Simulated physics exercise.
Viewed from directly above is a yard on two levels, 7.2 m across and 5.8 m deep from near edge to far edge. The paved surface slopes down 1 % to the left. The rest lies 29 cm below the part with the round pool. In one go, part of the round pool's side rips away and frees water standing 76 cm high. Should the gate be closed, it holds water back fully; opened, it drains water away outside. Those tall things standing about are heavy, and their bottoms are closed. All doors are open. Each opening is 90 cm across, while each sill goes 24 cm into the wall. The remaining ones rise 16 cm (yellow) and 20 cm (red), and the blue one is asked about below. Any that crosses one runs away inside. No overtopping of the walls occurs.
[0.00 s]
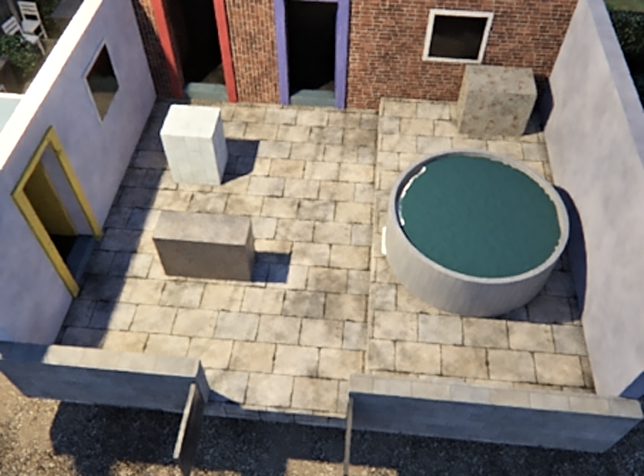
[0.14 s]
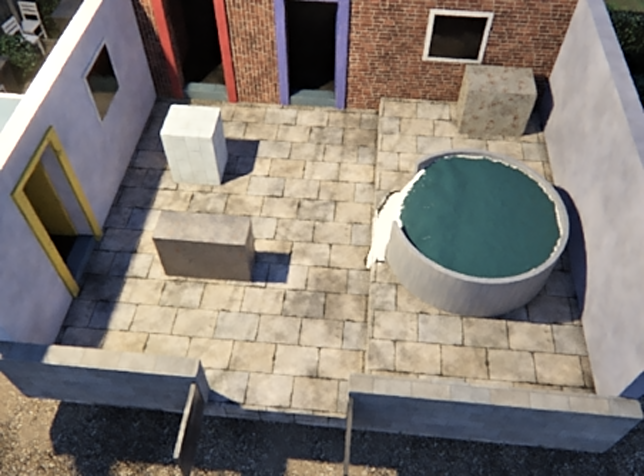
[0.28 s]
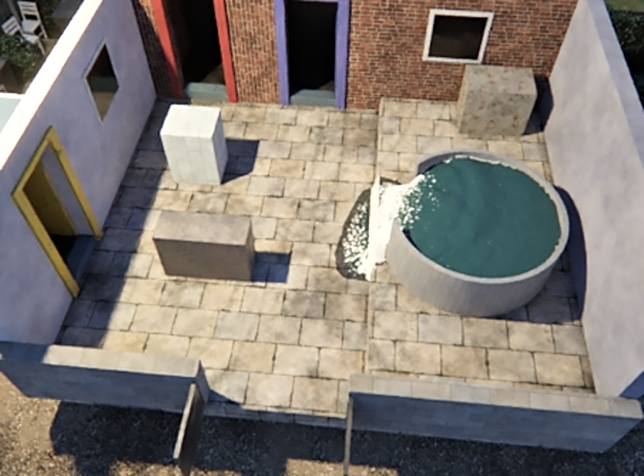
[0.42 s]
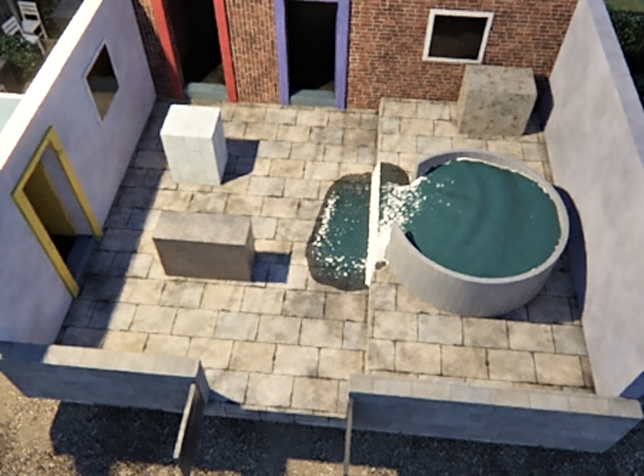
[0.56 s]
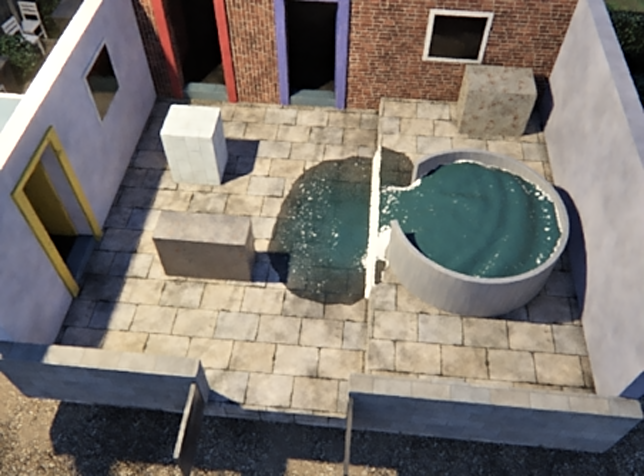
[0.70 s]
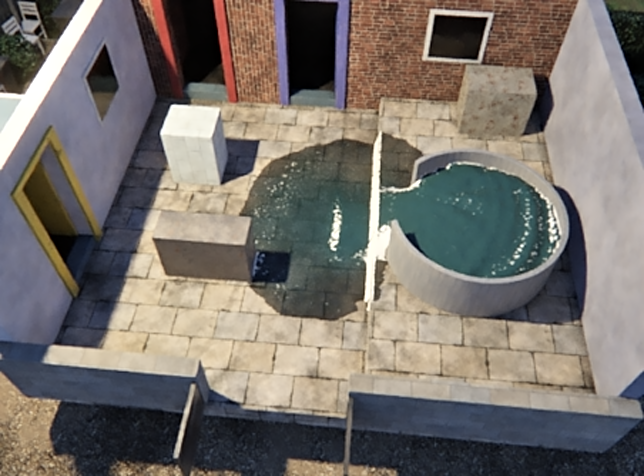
Water burst from the left side of a full round pool in a walled, paved yard, foamed onto the slabs, and spread left in a widening puddle that reached the low brown block.
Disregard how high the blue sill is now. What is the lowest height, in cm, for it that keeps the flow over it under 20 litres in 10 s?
It would need to be about 12.5 cm high.
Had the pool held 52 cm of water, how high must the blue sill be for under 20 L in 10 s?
Around 7.5 cm high.
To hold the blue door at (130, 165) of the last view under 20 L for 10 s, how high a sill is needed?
Roughly 23 cm.
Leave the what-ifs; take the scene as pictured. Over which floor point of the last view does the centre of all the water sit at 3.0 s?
The centre of all the water is around (297, 212).
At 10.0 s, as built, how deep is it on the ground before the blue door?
The depth there is around 9.0 cm.
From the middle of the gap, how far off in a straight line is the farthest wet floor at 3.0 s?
Roughly 5.4 metres.
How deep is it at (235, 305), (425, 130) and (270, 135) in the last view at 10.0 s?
Close to 8, 0 and 10 cm deep.
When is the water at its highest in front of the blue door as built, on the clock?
Around 4.5 s, give or take.
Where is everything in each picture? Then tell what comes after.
In the first frame, the round pool at (477, 213) is whole and still, 76 cm deep; the blue door at (312, 62) is dry.
In the second frame, water pours out at (393, 215) and has run 0.3 m, to a hidden place; about 10 cm deep outside, 76 cm at the back.
In the third frame, the gap is at (393, 216), the front 0.7 m out at (365, 197); the back of the round pool holds 76 cm.
In the fourth frame, water pours out at (393, 217) and has run 1.3 m, to (338, 185); about 10 cm deep outside, 76 cm at the back.
In the fifth frame, the gap is at (393, 217), the front 1.8 m out at (307, 175); the back of the round pool holds 73 cm.
In the sixth frame, water pours out at (393, 217) and has run 2.4 m, to (265, 175); about 5 cm deep outside, 65 cm at the back; the blue door at (312, 62), 3.4 m from the gap, is still 1.2 m from the nearest water.
After 1.4 s water covers 40 % of the floor, deepest (36 cm) near (231, 170); 4 cm at the blue door, 0 litres in over its 19 cm sill.
After 3.0 s water covers 60 % of the floor, deepest (38 cm) near (141, 136); 12 cm at the blue door, 0 litres in over its 19 cm sill.
After 10.0 s water covers 70 % of the floor, deepest (18 cm) near (155, 104); 9 cm at the blue door, 0 litres in over its 19 cm sill.
At the blue door as built, the water arrived by 1.3 s and peaked near 17 cm at 4.6 s.
With a sill of 11 cm, 36 litres would have come in within the 10 s; with 15 cm, 4 litres. So under 20 litres takes about 12.5 cm.
